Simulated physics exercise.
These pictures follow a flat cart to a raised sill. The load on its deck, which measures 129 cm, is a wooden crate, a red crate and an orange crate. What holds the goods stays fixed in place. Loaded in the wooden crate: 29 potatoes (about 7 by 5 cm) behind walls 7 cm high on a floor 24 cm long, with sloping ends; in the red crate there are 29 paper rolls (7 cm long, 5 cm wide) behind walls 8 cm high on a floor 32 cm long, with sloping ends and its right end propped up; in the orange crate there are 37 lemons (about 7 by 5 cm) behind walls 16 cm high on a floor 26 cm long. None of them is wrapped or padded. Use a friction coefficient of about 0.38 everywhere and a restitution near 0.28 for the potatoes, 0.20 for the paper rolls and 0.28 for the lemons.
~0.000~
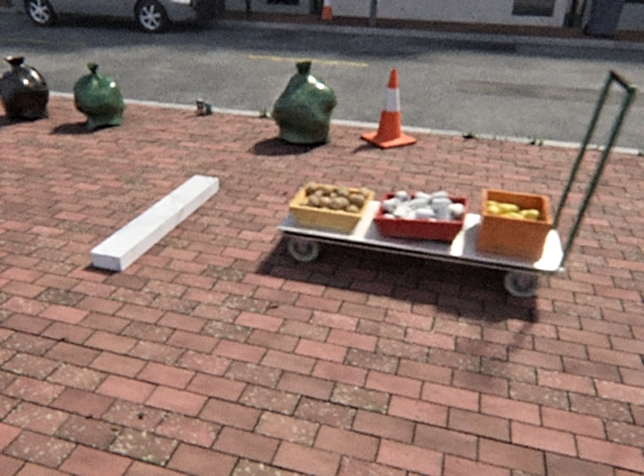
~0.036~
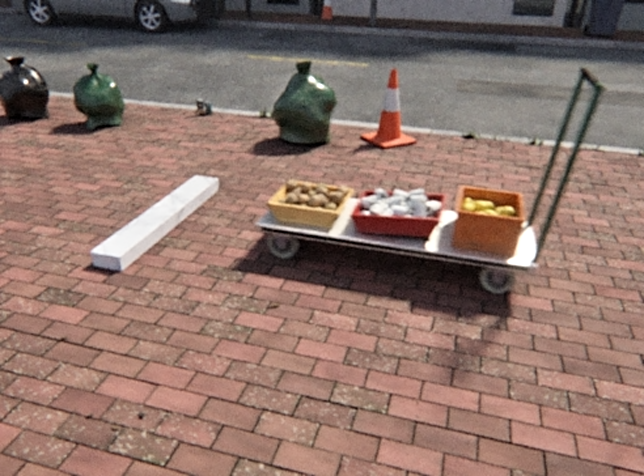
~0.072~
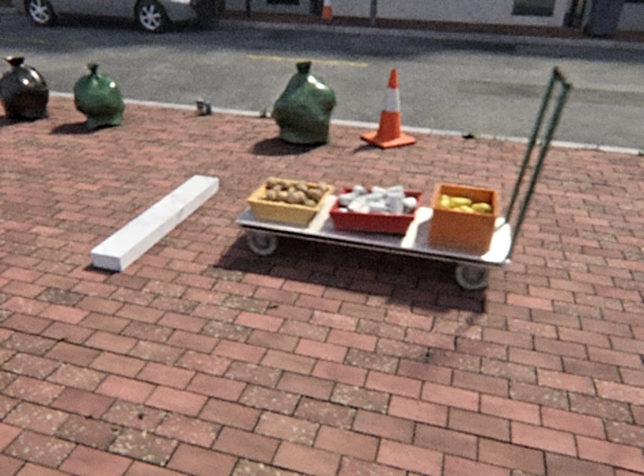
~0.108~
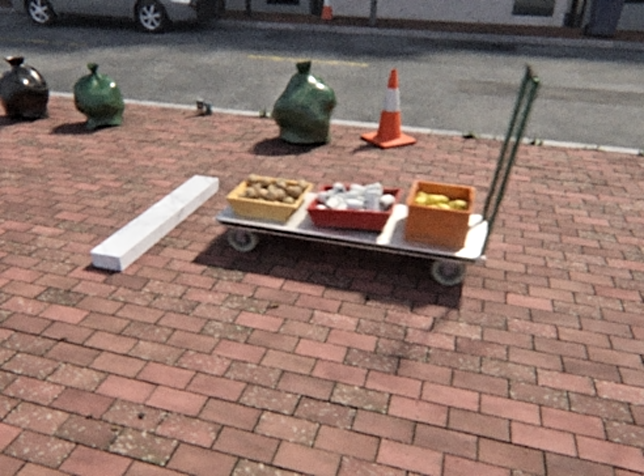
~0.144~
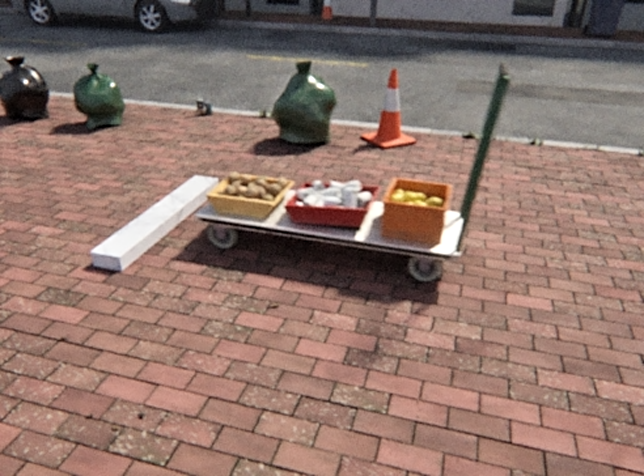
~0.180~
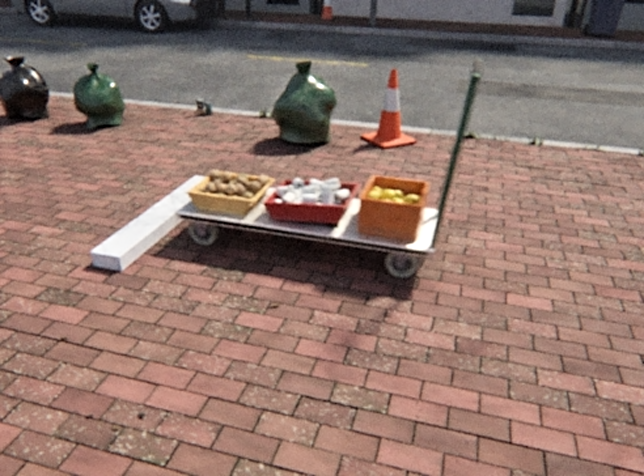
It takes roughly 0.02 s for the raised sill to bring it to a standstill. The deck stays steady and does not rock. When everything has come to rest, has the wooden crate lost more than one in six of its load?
Yes, it is going to lose a larger share than a sixth.
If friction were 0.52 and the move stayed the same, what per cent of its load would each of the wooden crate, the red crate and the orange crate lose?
In that setup wooden crate sheds 40 percent, red crate sheds 60 percent, and orange crate sheds 0 percent.
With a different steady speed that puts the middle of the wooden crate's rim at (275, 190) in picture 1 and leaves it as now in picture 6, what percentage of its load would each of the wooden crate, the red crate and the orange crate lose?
Then wooden crate 0, red crate 0, orange crate 0 per cent.
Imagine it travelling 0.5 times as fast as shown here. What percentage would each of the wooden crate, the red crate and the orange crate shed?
In that case the wooden crate sheds 10 per cent, the red crate 10 per cent and the orange crate 0 per cent.
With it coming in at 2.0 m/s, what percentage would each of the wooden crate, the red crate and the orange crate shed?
Wooden crate 30 %, red crate 30 %, orange crate 0 %.
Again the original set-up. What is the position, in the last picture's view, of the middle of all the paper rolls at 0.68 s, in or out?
Close to (239, 192).
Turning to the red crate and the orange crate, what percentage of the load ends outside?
About: Red crate 50, orange crate 5 per cent.
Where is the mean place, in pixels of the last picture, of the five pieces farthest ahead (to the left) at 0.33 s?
Centre: About (161, 164) px.
After 0.23 s, contact.
After 0.33 s, 3 of 29 out of the wooden crate, 2 of 29 out of the red crate and 0 of 37 out of the orange crate.
After 0.45 s, 10 of 29 out of the wooden crate, 14 of 29 out of the red crate and 1 of 37 out of the orange crate.
After 0.68 s, 13 of 29 out of the wooden crate, 15 of 29 out of the red crate and 1 of 37 out of the orange crate.
Final count (at 1.18 s), 13 of 29 out of the wooden crate, 15 of 29 out of the red crate and 1 of 37 out of the orange crate. Asked share, 13 of 29, 45 per cent.
